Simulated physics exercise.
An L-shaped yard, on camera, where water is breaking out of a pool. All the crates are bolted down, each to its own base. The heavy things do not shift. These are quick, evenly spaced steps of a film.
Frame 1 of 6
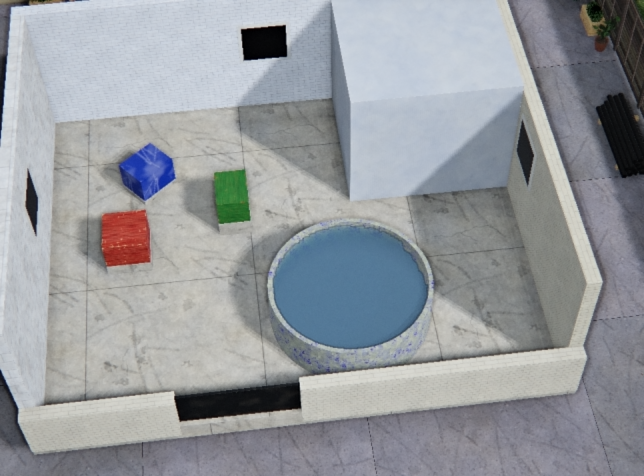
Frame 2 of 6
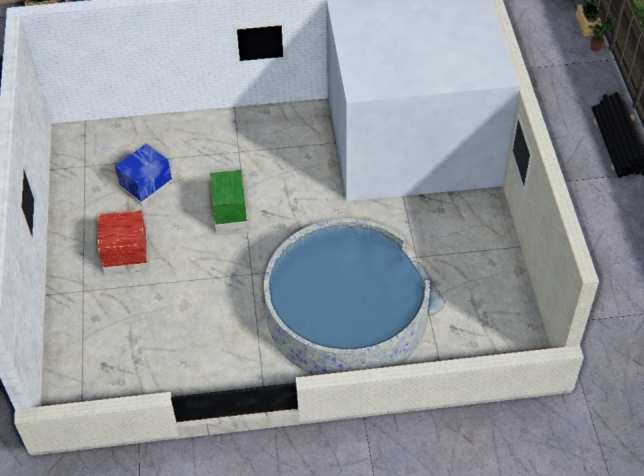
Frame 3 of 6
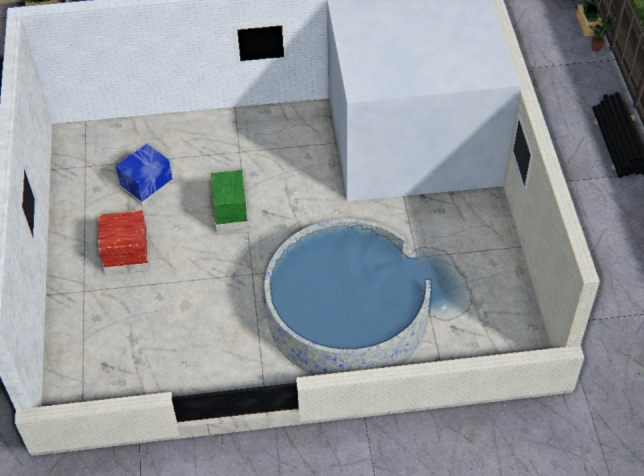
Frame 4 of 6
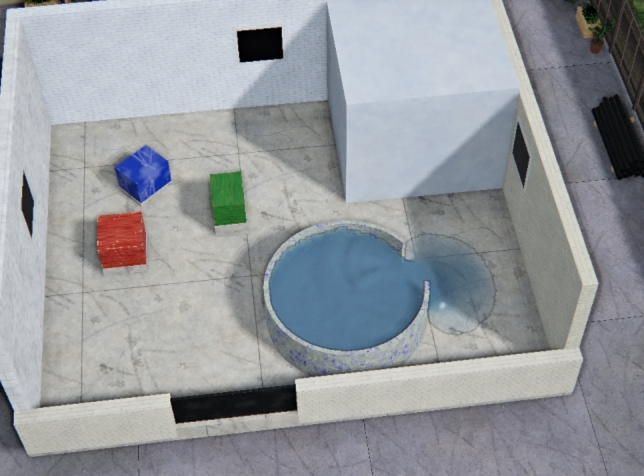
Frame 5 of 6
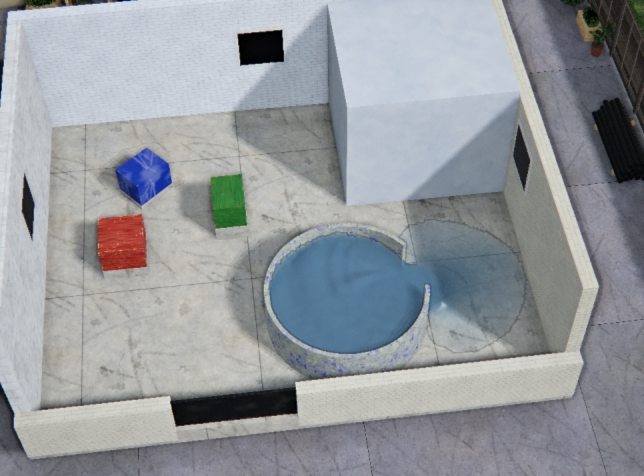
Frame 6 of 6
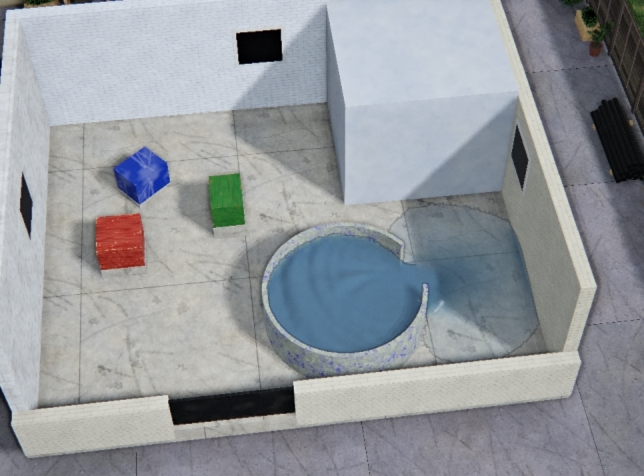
In a walled, L-shaped yard with red, blue and green blocks, a round pool sat still, then its right side opened and water poured out, spreading across the floor toward the right wall.
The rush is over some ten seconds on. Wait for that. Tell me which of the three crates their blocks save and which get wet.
The green crate is protected by its plinth. The blue crate is protected by its plinth. The red crate is protected by its plinth.
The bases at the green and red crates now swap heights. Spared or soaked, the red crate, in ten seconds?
I'd say red crate is unharmed.
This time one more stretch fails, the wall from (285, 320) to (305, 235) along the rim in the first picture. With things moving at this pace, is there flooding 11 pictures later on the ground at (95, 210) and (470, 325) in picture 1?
Taking the two spots in turn: Swamped and parched.
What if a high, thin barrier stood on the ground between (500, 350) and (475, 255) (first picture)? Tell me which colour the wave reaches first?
First is the one in green.
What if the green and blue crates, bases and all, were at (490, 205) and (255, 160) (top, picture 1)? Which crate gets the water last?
The one in red.
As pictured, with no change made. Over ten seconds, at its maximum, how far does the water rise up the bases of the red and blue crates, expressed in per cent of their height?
70 and 50 %, roughly.
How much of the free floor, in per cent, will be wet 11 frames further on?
I'd say close to 20 per cent.
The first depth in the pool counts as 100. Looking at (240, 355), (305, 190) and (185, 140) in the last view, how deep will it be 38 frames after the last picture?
The three come to near 2, 2 and 2 per cent respectively.
A moment on, water covers 15 % of the floor; the green crate not reached, the blue crate not reached, the red crate not reached.
Next, water covers 20 % of the floor; the green crate not reached, the blue crate not reached, the red crate not reached.
Then, water covers 35 % of the floor; the green crate water round its plinth, the blue crate not reached, the red crate not reached.
Later, water covers 75 % of the floor; the green crate water round its plinth, the blue crate water round its plinth, the red crate water round its plinth.
In the end, water covers 100 % of the floor; the green crate stayed above the water, the blue crate stayed above the water, the red crate stayed above the water.
